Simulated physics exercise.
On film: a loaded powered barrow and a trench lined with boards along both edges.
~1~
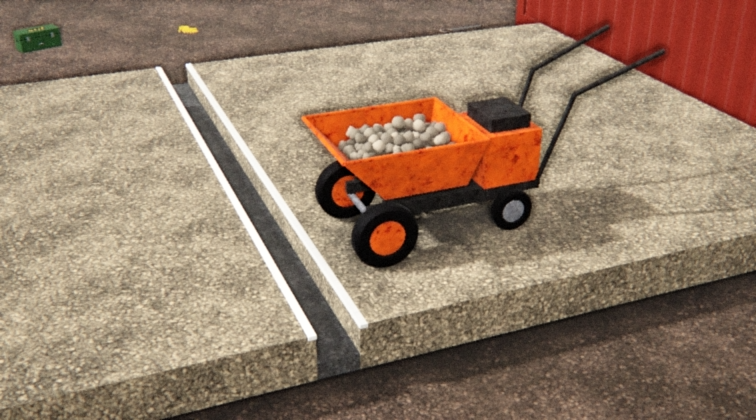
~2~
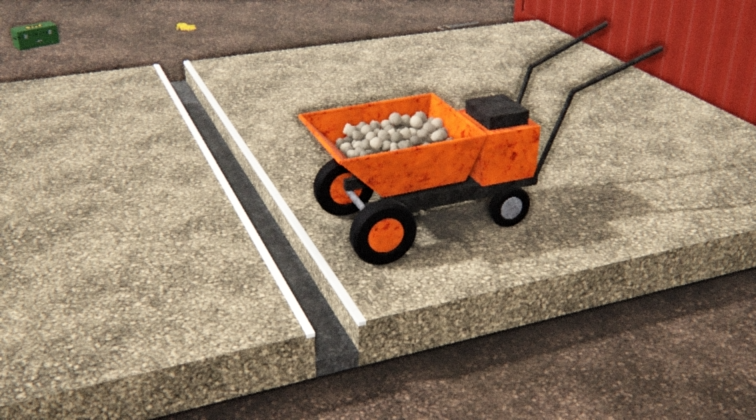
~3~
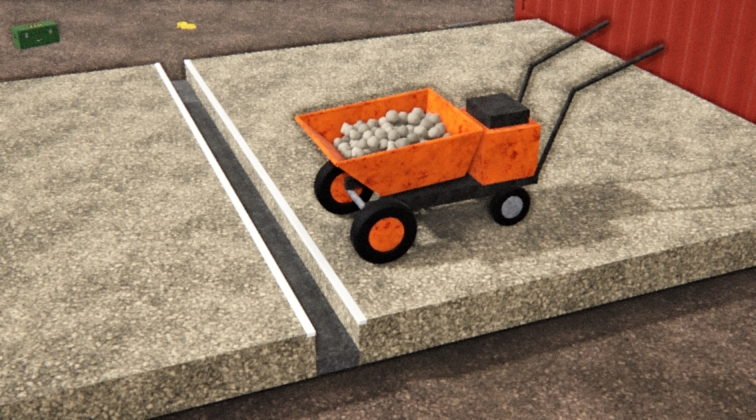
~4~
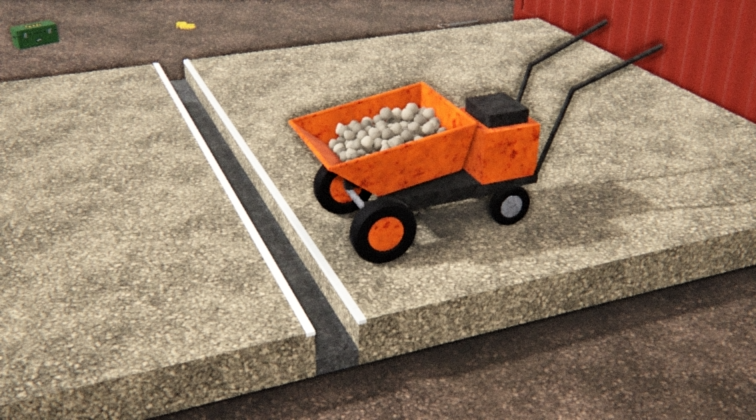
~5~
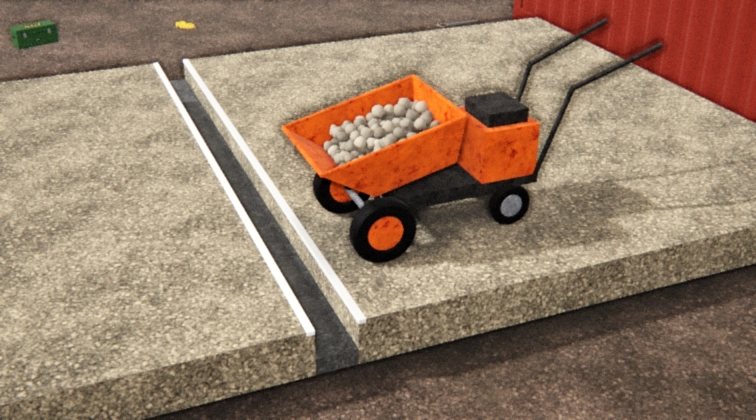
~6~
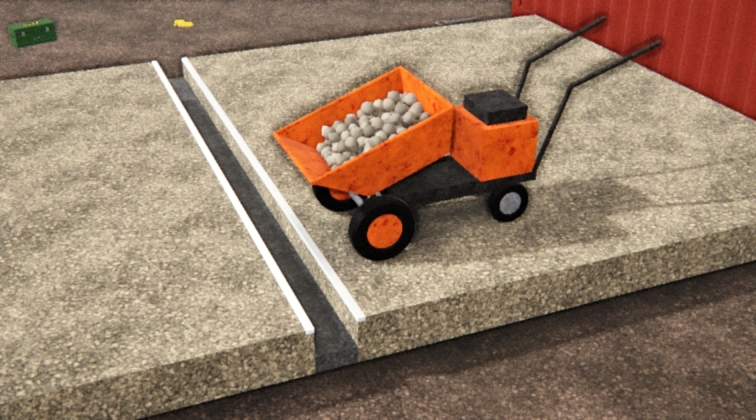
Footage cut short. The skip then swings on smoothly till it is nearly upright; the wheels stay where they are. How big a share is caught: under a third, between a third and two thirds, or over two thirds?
The trench never gets as much as a third.
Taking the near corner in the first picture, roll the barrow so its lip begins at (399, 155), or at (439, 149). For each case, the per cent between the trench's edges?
Roughly 60 per cent first, then roughly 20 per cent.
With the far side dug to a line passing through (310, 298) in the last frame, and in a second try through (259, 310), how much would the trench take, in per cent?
0 % then 70 %, roughly.
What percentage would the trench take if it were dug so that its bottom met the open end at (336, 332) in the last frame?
It lands somewhere near 0 percent.
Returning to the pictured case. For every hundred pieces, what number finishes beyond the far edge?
Result: Close to 50 %.
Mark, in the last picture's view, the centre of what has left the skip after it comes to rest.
Resting centre, last frame: Roughly (239, 257).
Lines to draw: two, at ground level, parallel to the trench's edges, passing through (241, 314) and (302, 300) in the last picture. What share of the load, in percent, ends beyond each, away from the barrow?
First 20 in a hundred, second 50 in a hundred.
Soon, skip tipped steeply; all in the skip.
A while on, skip tipped right over; about two thirds in the skip; a stray few in or heaped over the trench; about a third beyond it; a stray few falling.
Towards the end, skip tipped right over; about half in the skip; a small part in or heaped over the trench; about half beyond it.
Finally, skip tipped right over; about half in the skip; a small part in or heaped over the trench; about half beyond it.
